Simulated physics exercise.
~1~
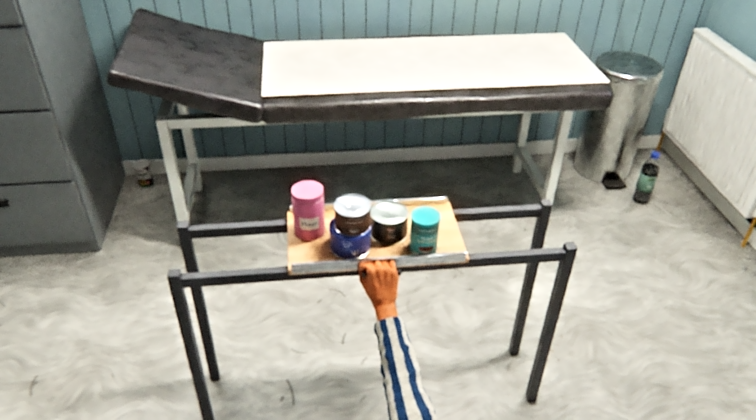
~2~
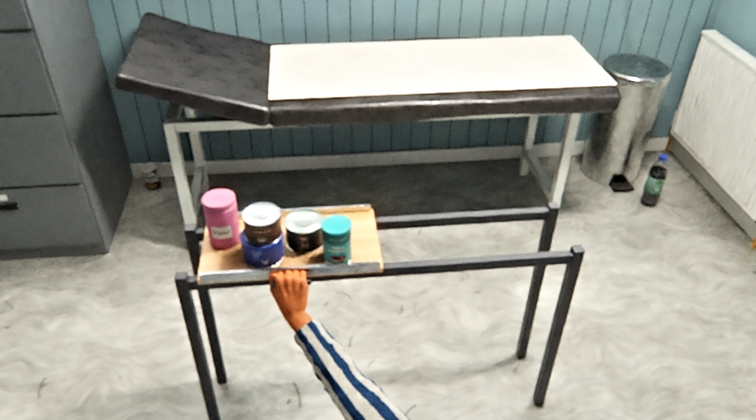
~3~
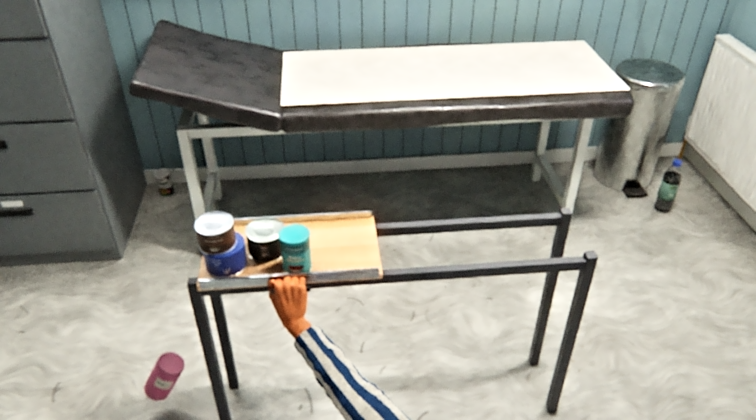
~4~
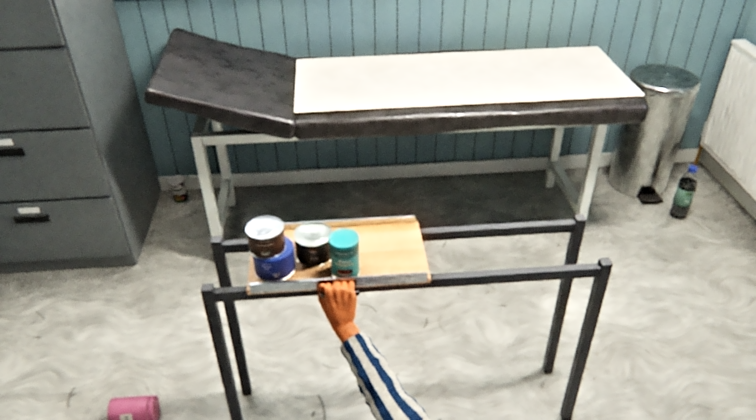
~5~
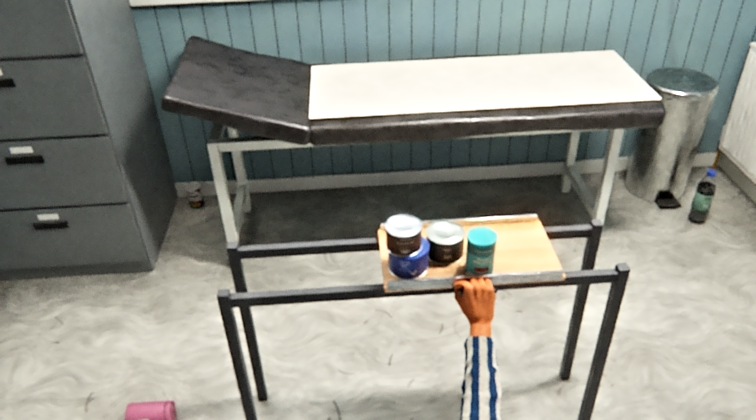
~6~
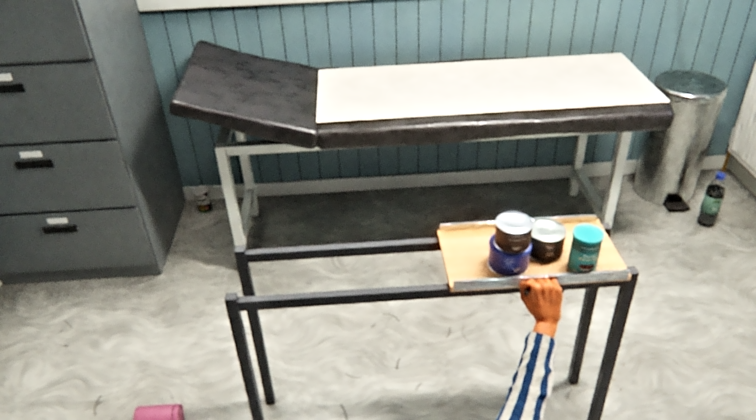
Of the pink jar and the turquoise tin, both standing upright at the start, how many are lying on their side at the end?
One of them, the pink jar, ends up lying on its side on the floor. The turquoise tin is still standing on the tray.
